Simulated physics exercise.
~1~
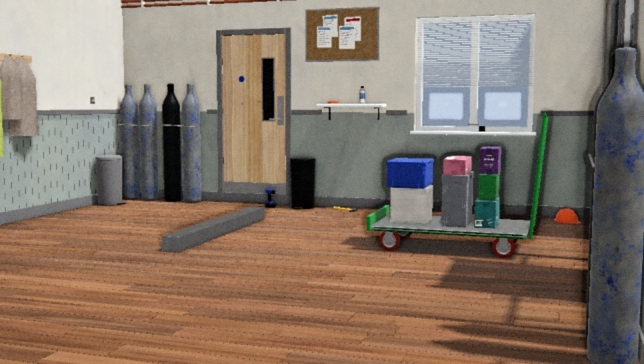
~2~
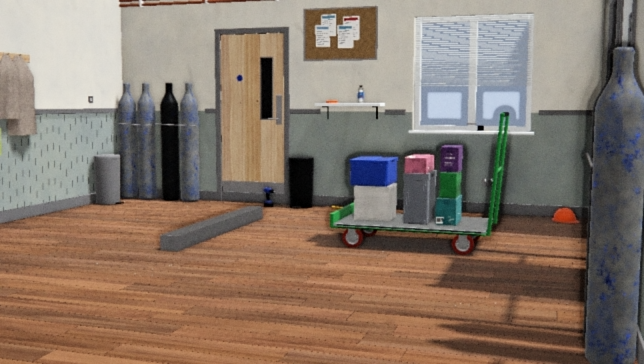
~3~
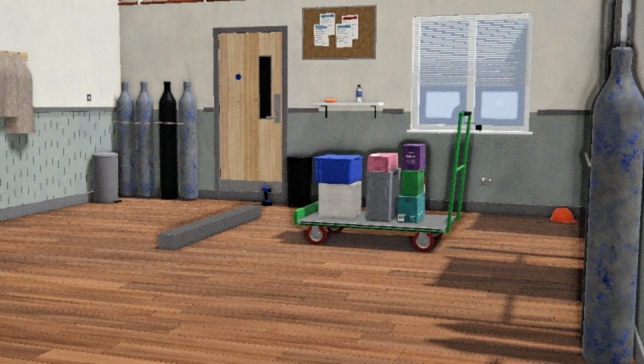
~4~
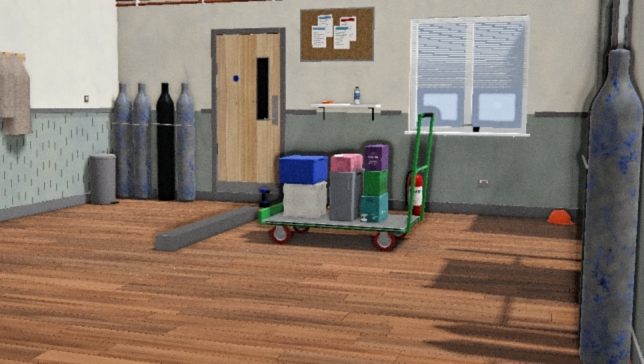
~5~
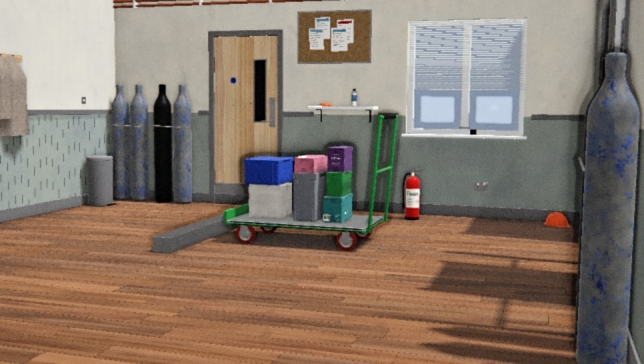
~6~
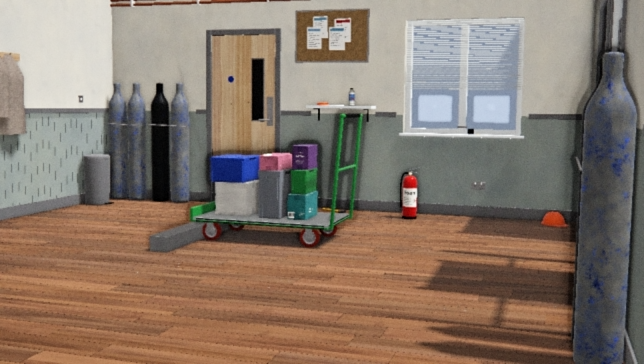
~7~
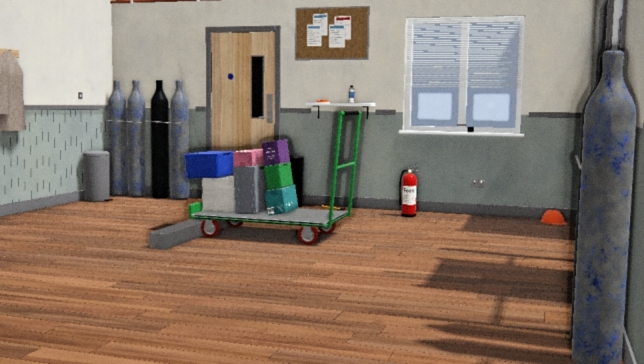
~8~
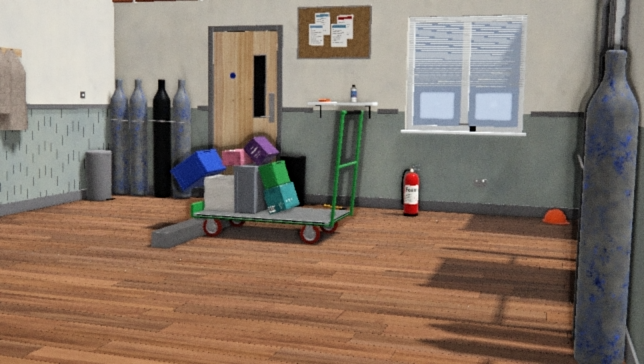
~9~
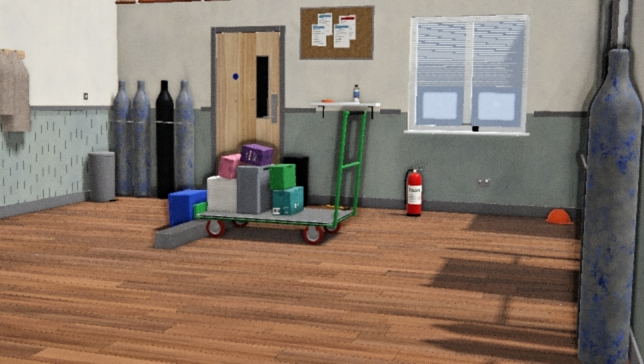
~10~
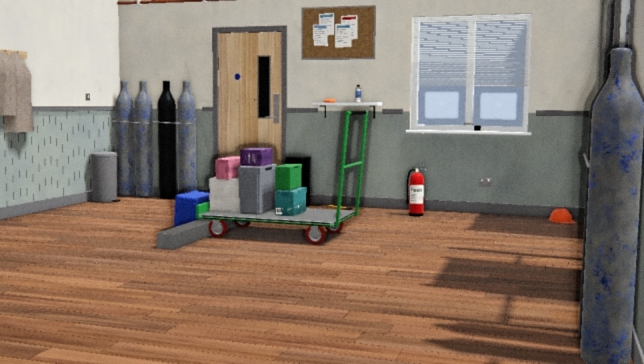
A green trolley stacked with coloured boxes rolled left across a wooden floor until it stopped against a low grey beam, and the boxes tipped forward; the blue one tumbled off the front, while the pink and purple ones toppled but stayed aboard.
